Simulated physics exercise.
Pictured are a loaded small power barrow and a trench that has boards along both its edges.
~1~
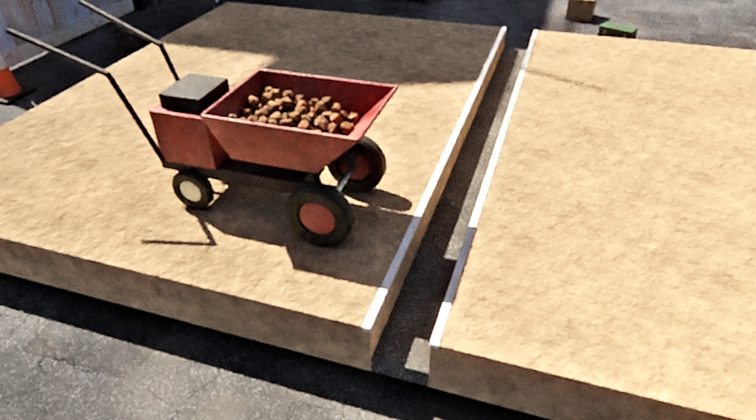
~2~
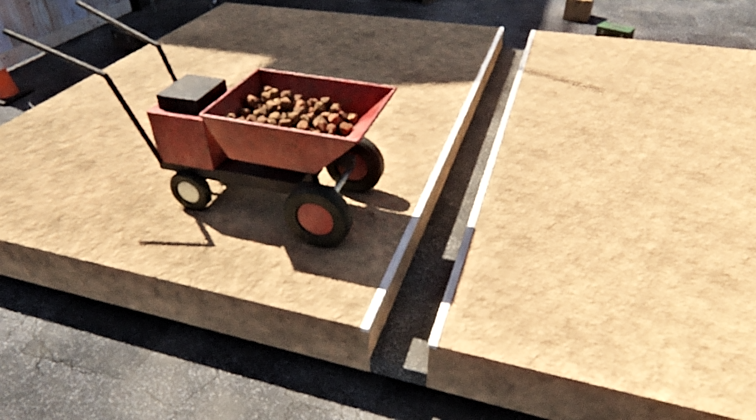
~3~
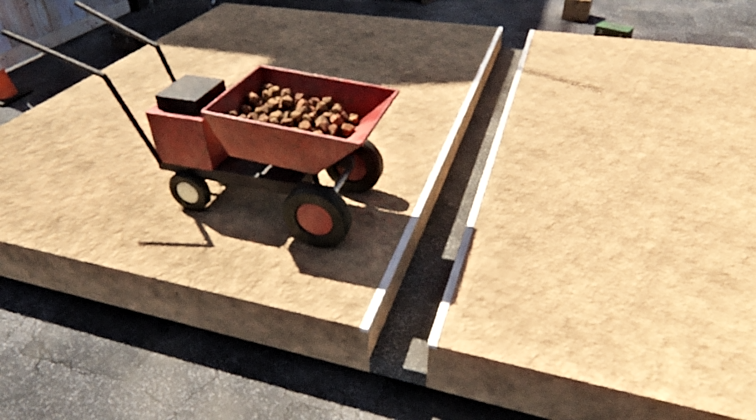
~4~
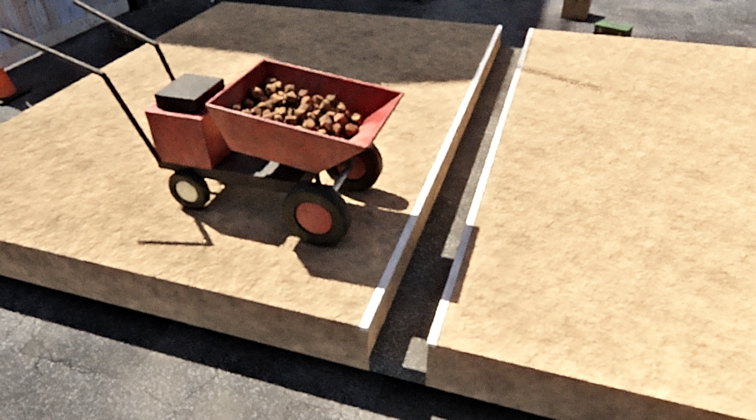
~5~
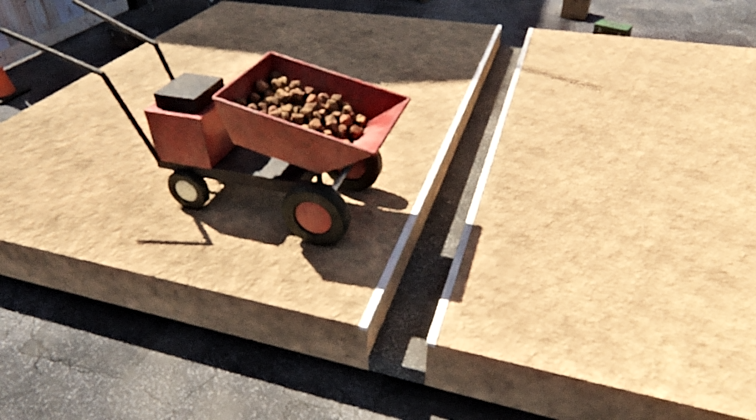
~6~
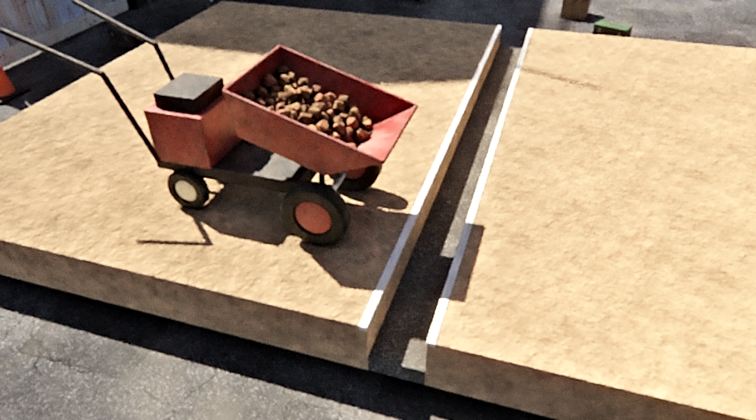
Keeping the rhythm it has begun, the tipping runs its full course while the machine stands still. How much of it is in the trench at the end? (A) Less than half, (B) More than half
Answer: B.
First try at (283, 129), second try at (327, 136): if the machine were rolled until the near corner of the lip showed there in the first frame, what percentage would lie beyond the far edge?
Roughly 0 per cent, then roughly 0 per cent.
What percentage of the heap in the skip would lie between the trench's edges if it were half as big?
I'd say close to 100 per cent of it.
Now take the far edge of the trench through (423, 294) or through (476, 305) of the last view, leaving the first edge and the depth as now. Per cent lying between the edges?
Lab note: Case 1 around 30 %, case 2 100 %.
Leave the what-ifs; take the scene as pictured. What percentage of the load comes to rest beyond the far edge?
My estimate is around 15 percent.
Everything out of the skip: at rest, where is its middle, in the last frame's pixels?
Roughly pixel (442, 249).
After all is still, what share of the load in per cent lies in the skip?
About 5 %.
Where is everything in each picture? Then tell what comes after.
The first picture shows lip of the skip at (358, 141), level; top of the load at (288, 119), clay clods; first edge of the trench at (385, 286); far edge at (449, 300), the trench over half as wide as the skip, and about as deep as wide.
The second picture shows lip of the skip at (357, 142), level; top of the load at (287, 119).
The third picture shows lip of the skip at (361, 145), tipped barely; top of the load at (275, 106).
The fourth picture shows lip of the skip at (367, 148), tipped a little; top of the load at (270, 107).
The fifth picture shows lip of the skip at (374, 154), tipped a little; top of the load at (276, 103).
The sixth picture shows lip of the skip at (383, 162), tipped clearly; top of the load at (276, 97); first edge of the trench at (382, 285); far edge at (445, 298).
Soon, skip tipped steeply; all in the skip.
A while on, skip tipped right over; about half in the skip; about a third in or heaped over the trench; a small part beyond it.
Towards the end, skip tipped right over; a small part in the skip; most in or heaped over the trench; a small part beyond it.
Finally, skip tipped right over; a stray few in the skip; most in or heaped over the trench; a small part beyond it.
